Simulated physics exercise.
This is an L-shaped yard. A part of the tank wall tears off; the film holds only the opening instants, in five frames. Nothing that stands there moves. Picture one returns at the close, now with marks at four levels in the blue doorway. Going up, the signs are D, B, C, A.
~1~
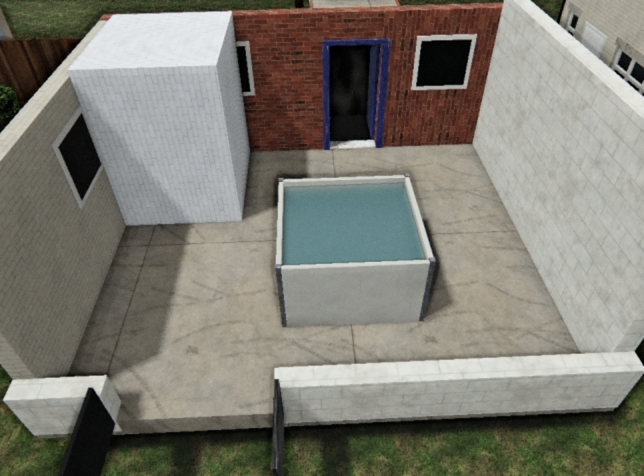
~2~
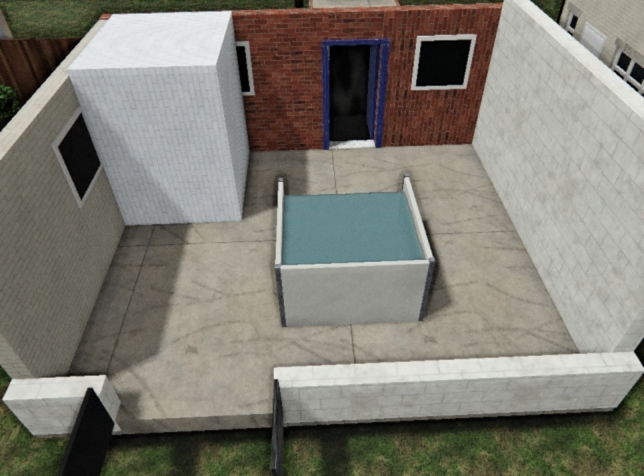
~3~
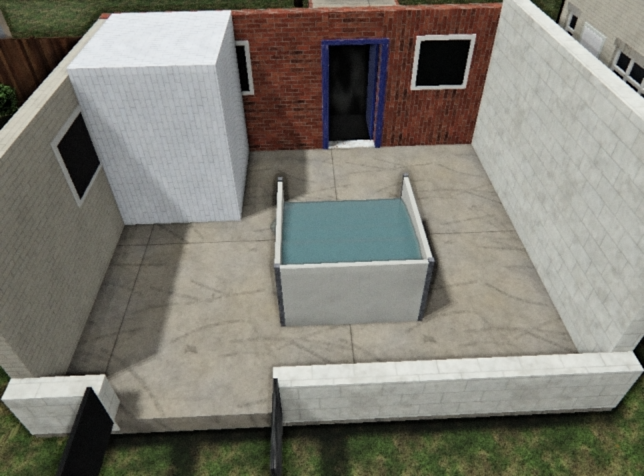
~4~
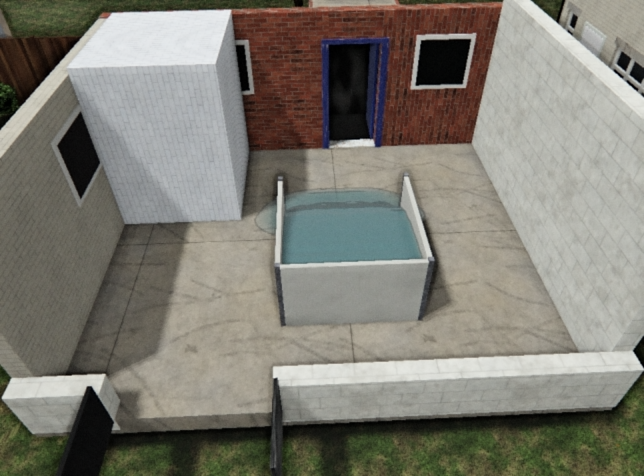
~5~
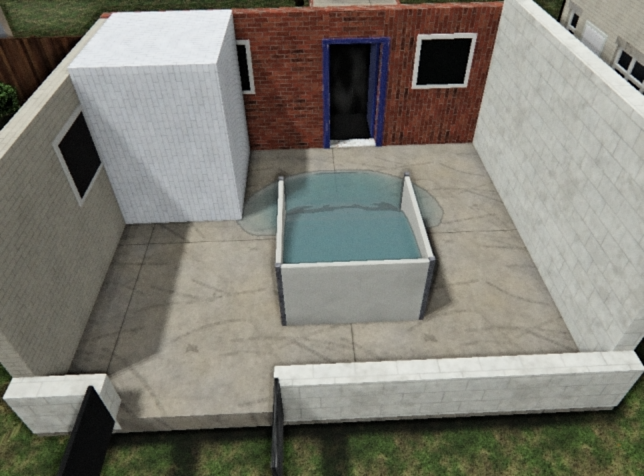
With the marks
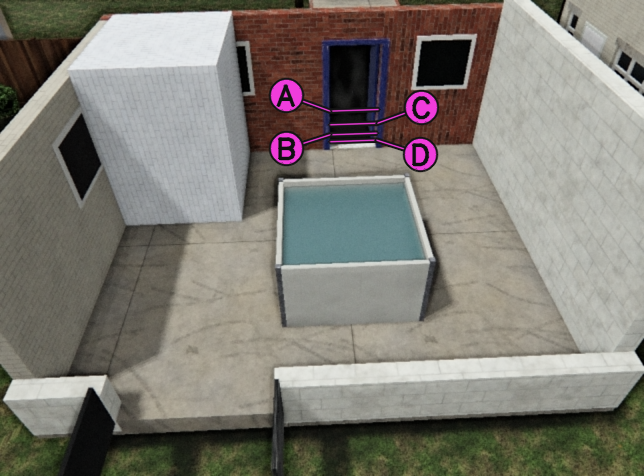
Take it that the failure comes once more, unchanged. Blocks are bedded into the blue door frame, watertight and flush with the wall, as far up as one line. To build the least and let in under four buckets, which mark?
Choose C.
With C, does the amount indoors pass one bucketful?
No, it does not.
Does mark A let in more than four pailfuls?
No.
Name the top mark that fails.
Mark B.
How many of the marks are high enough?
Two of them.
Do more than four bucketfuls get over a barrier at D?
Yes.
In magenta, A at (354, 110); B at (353, 134); C at (353, 123); D at (353, 140); from the bottom up D, B, C, A.
With A, nothing gets over.
With B, some 15 bucketfuls get in.
With C, a splash gets over, under a bucket.
With D, dozens of bucketfuls pour in.
